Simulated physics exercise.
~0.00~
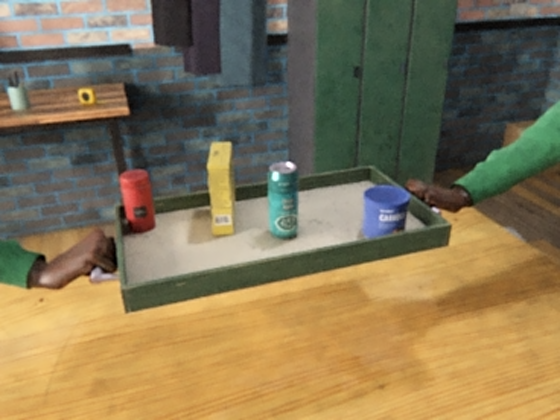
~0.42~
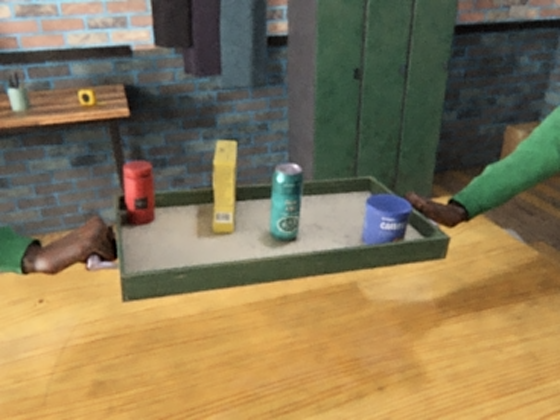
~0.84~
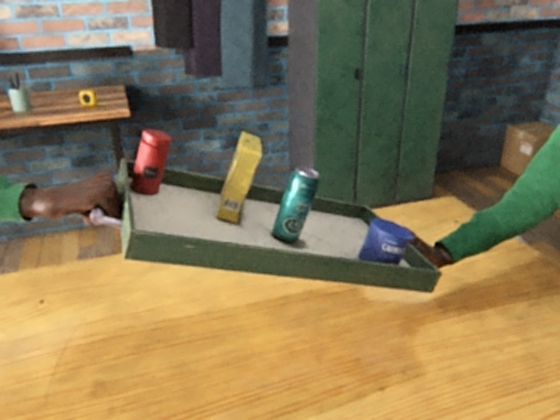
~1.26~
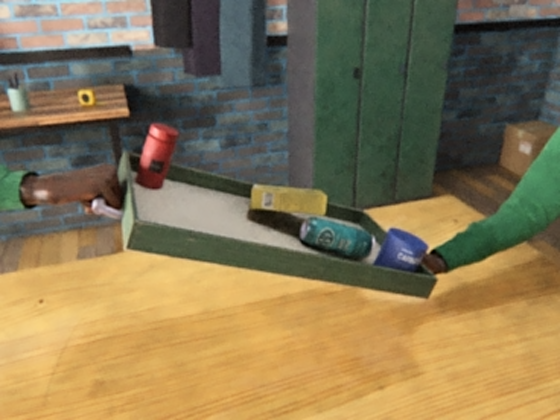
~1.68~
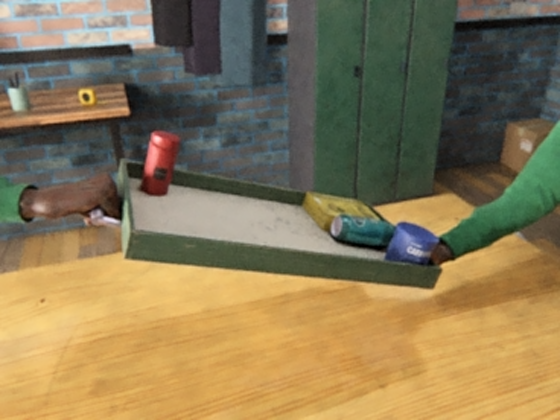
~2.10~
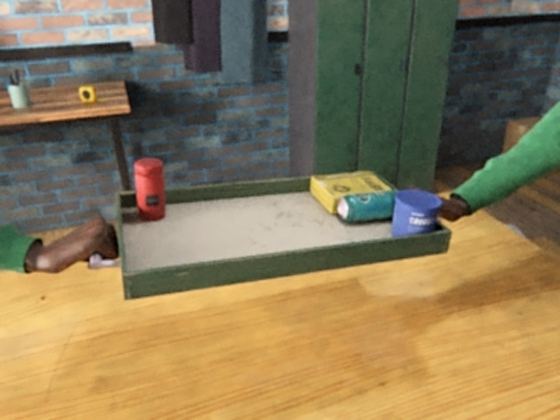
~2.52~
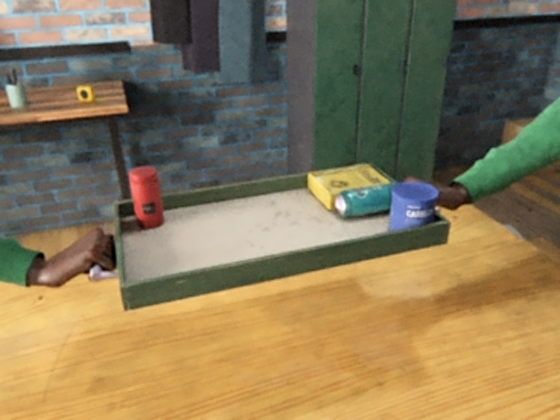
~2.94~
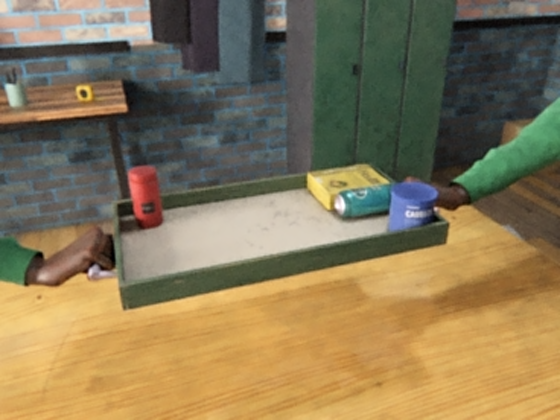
Brick-walled room with wooden table, two hands tilting a tray right, turquoise can and yellow packet toppling and staying down once levelled.
